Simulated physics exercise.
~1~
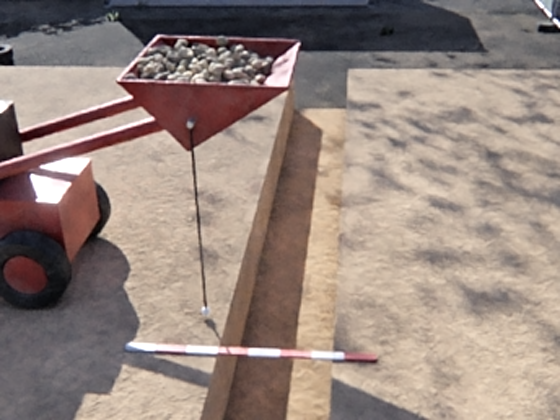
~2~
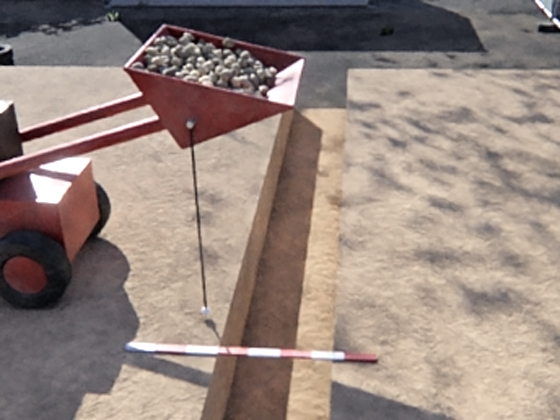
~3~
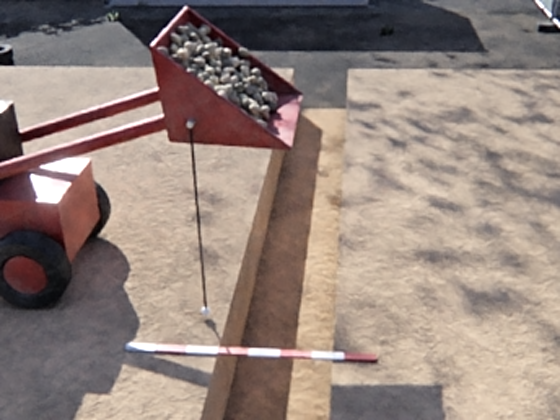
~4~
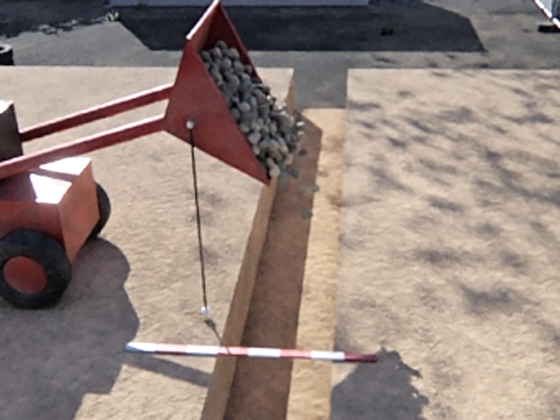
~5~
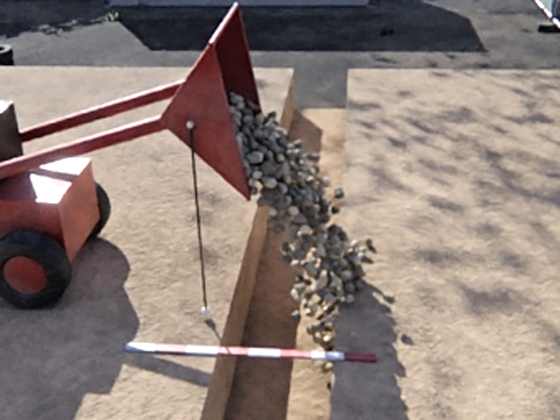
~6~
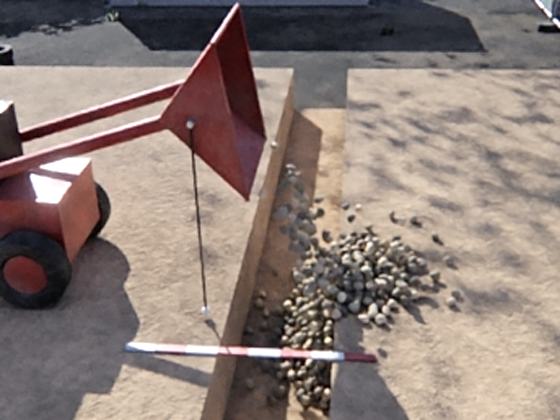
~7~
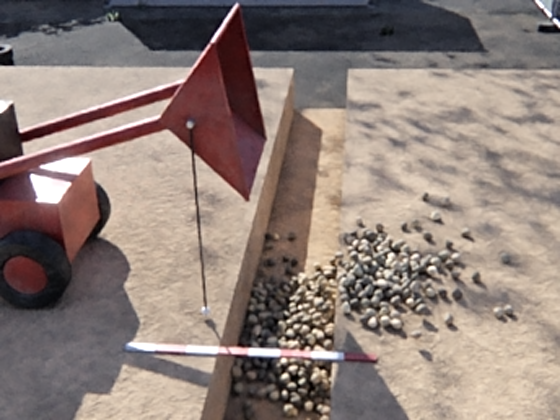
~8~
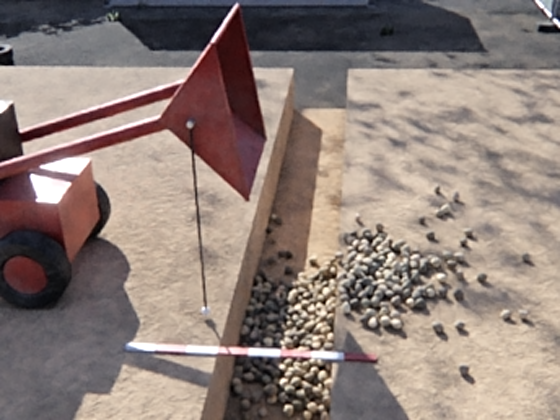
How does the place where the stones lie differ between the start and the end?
At the start the stones are heaped in the raised red bucket. By the end they lie lower and farther right, most of them in the trench and the rest scattered on the ground past it.
